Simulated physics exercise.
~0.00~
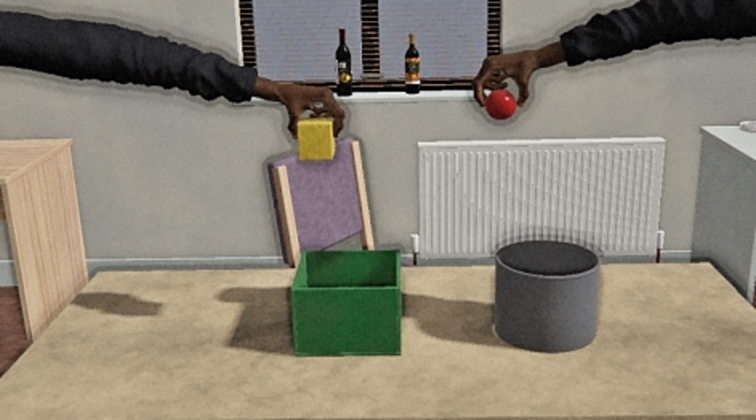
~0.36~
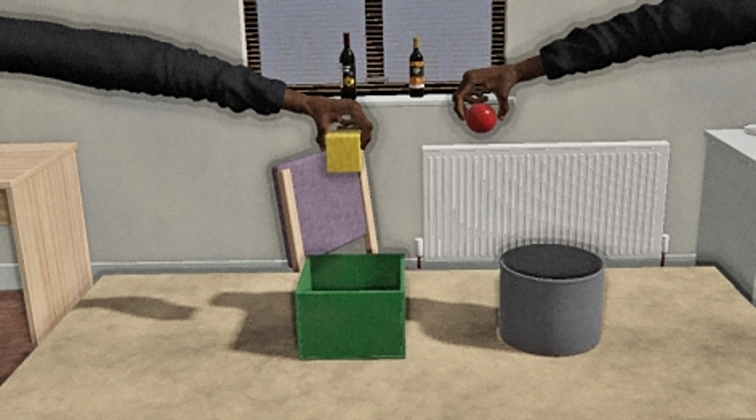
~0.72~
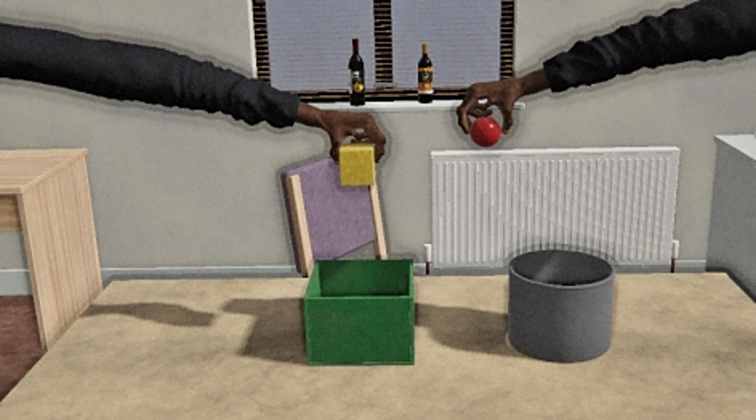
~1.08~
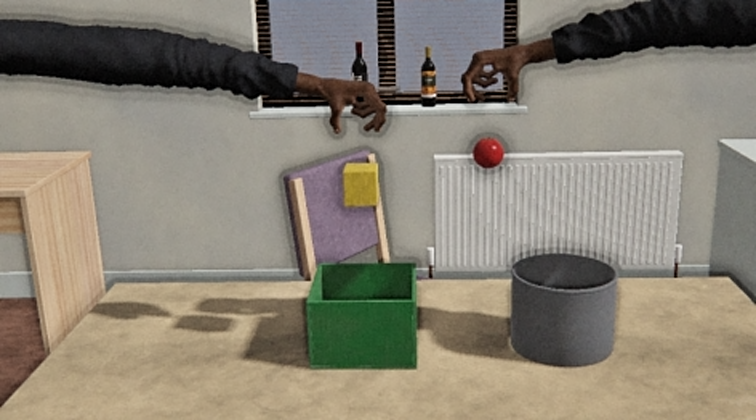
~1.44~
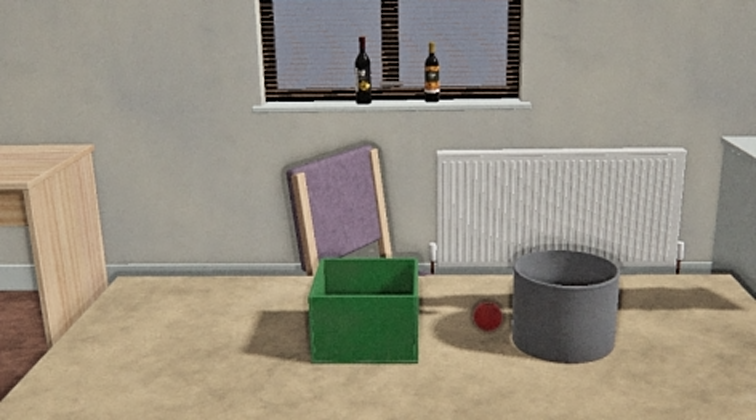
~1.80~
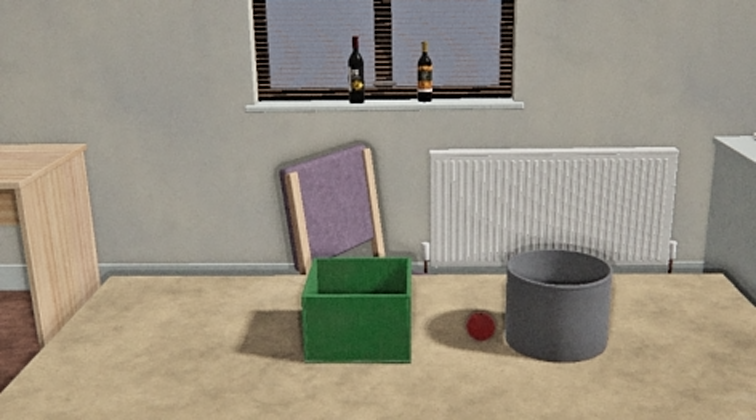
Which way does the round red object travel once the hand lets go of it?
It moves down, falling from beneath the hand to the tabletop beside the grey bucket.
